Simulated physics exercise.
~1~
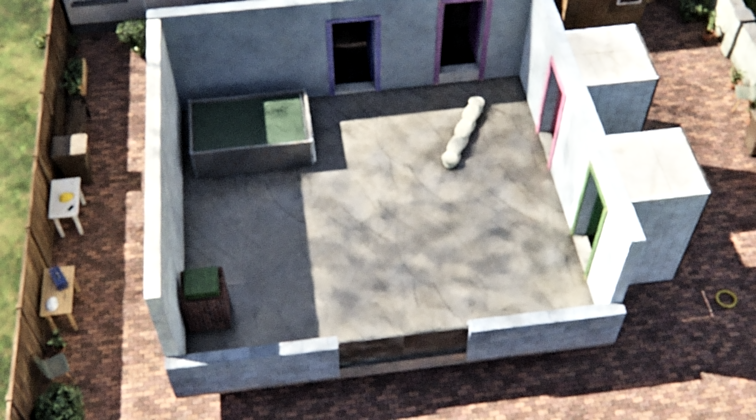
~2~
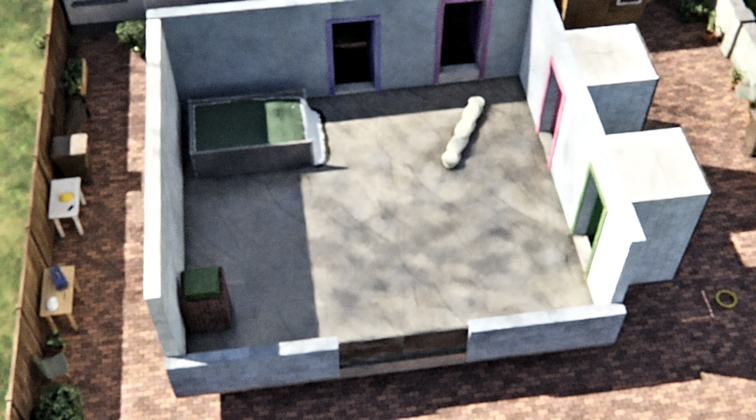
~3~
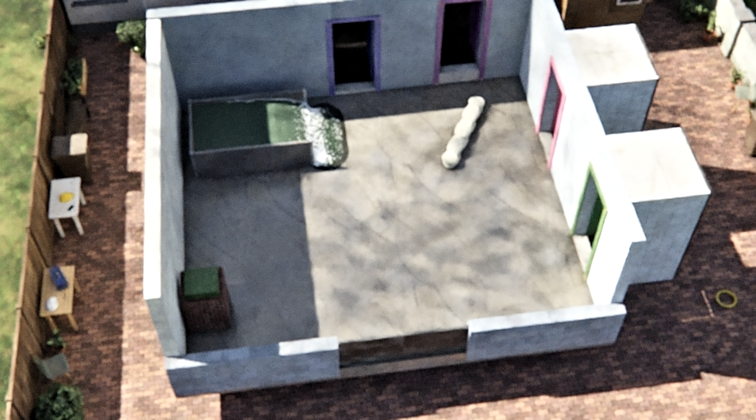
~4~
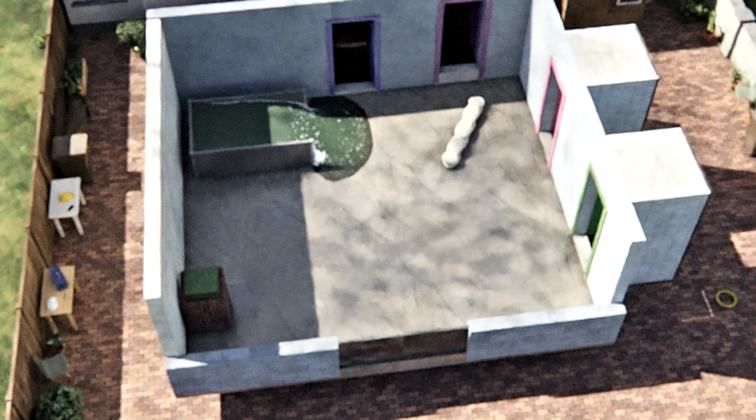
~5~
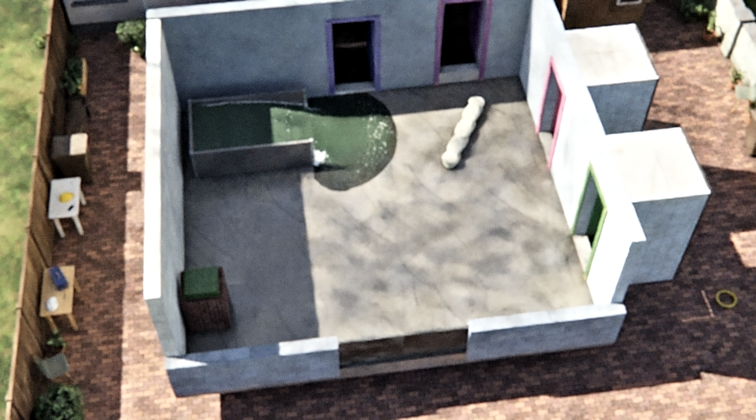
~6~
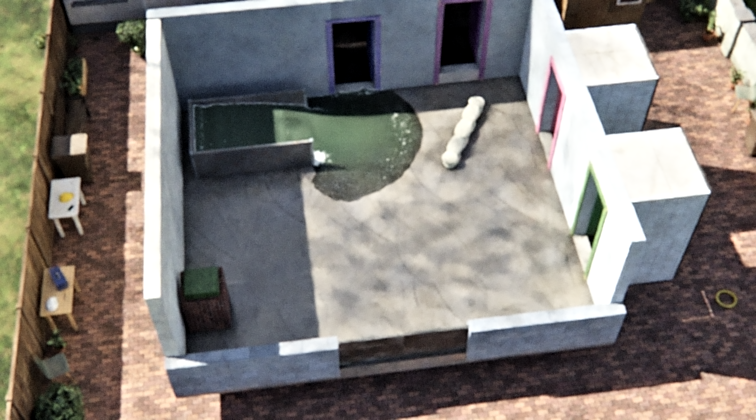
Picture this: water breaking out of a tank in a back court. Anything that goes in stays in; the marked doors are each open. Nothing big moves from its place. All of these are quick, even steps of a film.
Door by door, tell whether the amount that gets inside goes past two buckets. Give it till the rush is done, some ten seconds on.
My prediction: The purple door holds up fine I think; the green door holds up fine I think; the blue door gets overrun I think; the pink door holds up fine I think.
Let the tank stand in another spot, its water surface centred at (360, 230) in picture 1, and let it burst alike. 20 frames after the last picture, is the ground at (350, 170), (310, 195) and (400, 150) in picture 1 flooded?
In that order: Not reached, not reached, not reached.
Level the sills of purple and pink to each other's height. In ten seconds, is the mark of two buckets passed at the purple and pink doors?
Result - purple door: Exceeds the limit; pink door: Stays within the limit.
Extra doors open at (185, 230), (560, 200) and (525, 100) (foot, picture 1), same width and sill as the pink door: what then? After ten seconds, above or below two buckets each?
In order: Falls short, falls short, exceeds it.
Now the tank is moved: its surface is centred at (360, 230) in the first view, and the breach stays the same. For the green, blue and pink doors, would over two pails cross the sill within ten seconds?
Result: Green door tops the limit, blue door misses it, pink door tops the limit.
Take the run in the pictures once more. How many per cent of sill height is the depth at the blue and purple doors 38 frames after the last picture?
I'd say around 140 and 30 in a hundred.
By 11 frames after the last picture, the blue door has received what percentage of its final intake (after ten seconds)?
Some 40 in a hundred.
A moment on, water covers 20 % of the floor; the purple door wet at the sill, nothing in, the green door not reached, the blue door under two buckets in, the pink door not reached.
Next, water covers 30 % of the floor; the purple door wet at the sill, nothing in, the green door not reached, the blue door over two buckets in, the pink door not reached.
Then, water covers 45 % of the floor; the purple door under two buckets in, the green door wet at the sill, nothing in, the blue door over two buckets in, the pink door wet at the sill, nothing in.
Later, water covers 60 % of the floor; the purple door under two buckets in, the green door wet at the sill, nothing in, the blue door over two buckets in, the pink door wet at the sill, nothing in.
In the end, water covers 85 % of the floor; the purple door under two buckets in, the green door wet at the sill, nothing in, the blue door far over two buckets in, the pink door wet at the sill, nothing in.
